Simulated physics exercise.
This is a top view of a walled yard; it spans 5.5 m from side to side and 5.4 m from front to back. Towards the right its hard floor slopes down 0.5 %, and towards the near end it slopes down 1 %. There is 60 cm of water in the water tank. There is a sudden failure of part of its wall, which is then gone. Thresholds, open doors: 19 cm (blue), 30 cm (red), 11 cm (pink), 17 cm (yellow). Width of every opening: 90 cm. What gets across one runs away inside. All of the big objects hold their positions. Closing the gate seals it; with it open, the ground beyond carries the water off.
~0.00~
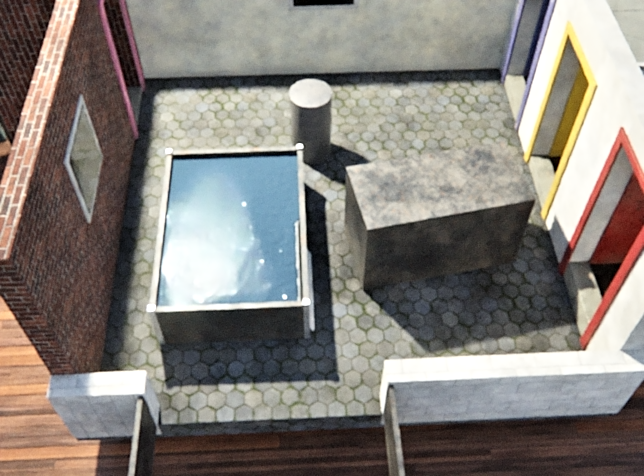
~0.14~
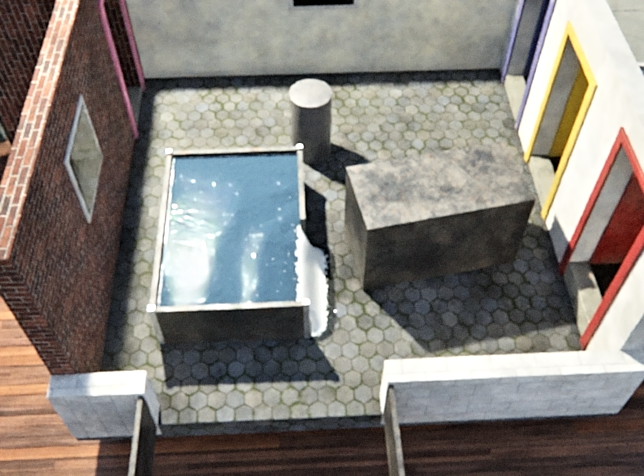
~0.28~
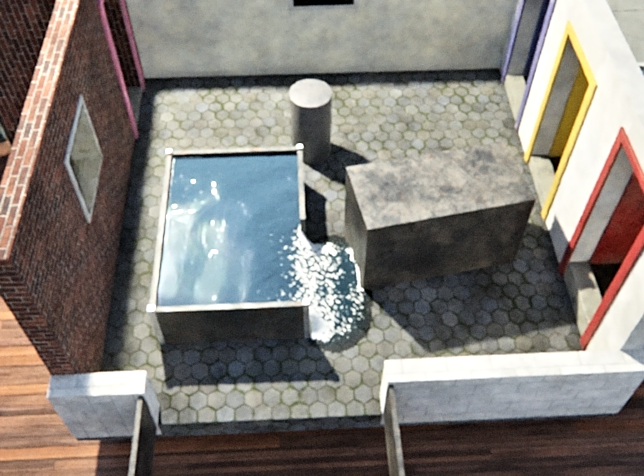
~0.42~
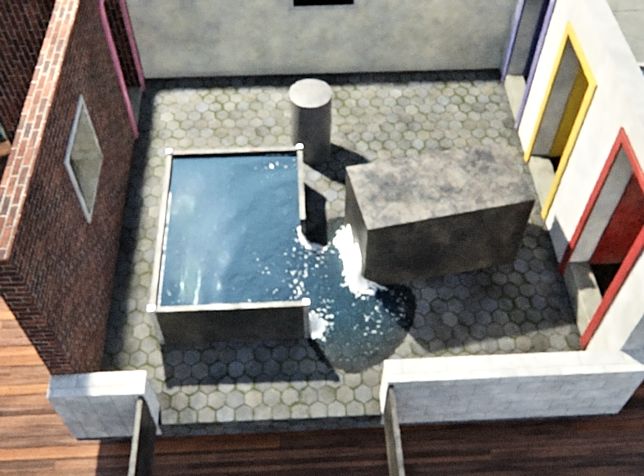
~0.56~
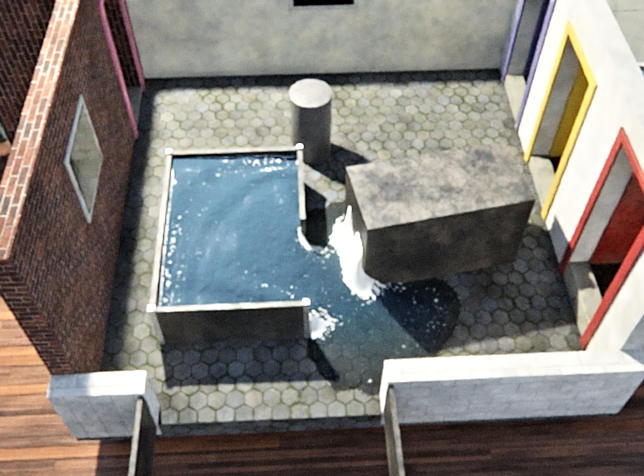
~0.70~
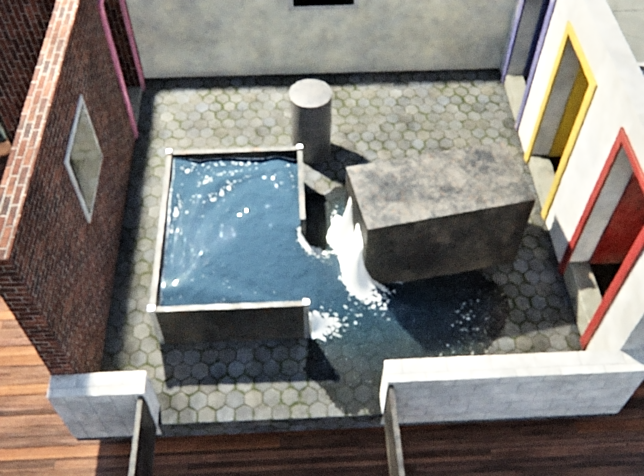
Water bursting through the right side of a tank in a walled yard, striking a concrete block and spreading across paving.
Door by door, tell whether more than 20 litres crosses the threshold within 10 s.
In the end the blue door lets in less than the limit. The red door lets in less than the limit. The pink door lets in less than the limit. The yellow door lets in less than the limit.
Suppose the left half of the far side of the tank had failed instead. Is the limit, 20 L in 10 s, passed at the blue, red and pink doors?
Blue door doesn't reach it, red door doesn't reach it, pink door surpasses it.
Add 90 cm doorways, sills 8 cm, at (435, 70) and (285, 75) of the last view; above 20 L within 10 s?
Exceeded, within it.
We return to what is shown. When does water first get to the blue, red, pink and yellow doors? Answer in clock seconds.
The front reaches blue at 3.2 s, red at 1.0 s, pink at 4.0 s, yellow at 2.2 s.
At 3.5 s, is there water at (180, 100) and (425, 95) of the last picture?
In turn: Still dry, under water.
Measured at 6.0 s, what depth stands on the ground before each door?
Depths: Blue door 16 cm, red door 16 cm, pink door 2 cm, yellow door 8 cm.
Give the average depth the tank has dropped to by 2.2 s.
31 cm.
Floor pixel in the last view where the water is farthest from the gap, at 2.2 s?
Point: Roughly (394, 94).
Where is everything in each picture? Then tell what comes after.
In the first picture, still water, 60 cm deep, in the water tank at (233, 226).
In the second picture, the front is at (315, 250), 0.6 m from the gap at (303, 280); 0.2 m2 of floor is under water; 60 cm left at the back of the water tank.
In the third picture, the front is at (348, 245), 0.9 m from the gap at (303, 283); 0.8 m2 of floor is under water; 60 cm left at the back of the water tank.
In the fourth picture, the front is at (408, 299), 1.3 m from the gap at (303, 284); 1.5 m2 of floor is under water; 59 cm left at the back of the water tank.
In the fifth picture, water pours out at (303, 283) and has run 1.8 m, to (451, 315); typically 6 cm deep outside, 53 cm at the water tank's back.
In the sixth picture, water pours out at (303, 283) and has run 2.4 m, to (500, 308); typically 4 cm deep outside, 51 cm at the water tank's back.
After 1.4 s water covers 25 % of the floor and is deepest (50 cm) near (588, 384); blue door not reached, red door 16 cm at the sill, 0 L in, pink door not reached, yellow door not reached.
After 2.2 s water covers 35 % of the floor and is deepest (42 cm) near (580, 355); blue door not reached, red door 29 cm at the sill, 0 L in, pink door not reached, yellow door not reached.
After 3.5 s water covers 55 % of the floor and is deepest (27 cm) near (501, 359); blue door 11 cm at the sill, 0 L in, red door 23 cm at the sill, 2 L in, pink door not reached, yellow door 12 cm at the sill, 0 L in.
After 6.0 s water covers 75 % of the floor and is deepest (20 cm) near (394, 393); blue door 16 cm at the sill, 1 L in, red door 16 cm at the sill, 2 L in, pink door 2 cm at the sill, 0 L in, yellow door 8 cm at the sill, 0 L in.
After 10.0 s water covers 95 % of the floor and is deepest (12 cm) near (394, 393); blue door 9 cm at the sill, 1 L in, red door 10 cm at the sill, 2 L in, pink door 8 cm at the sill, 0 L in, yellow door 8 cm at the sill, 0 L in.
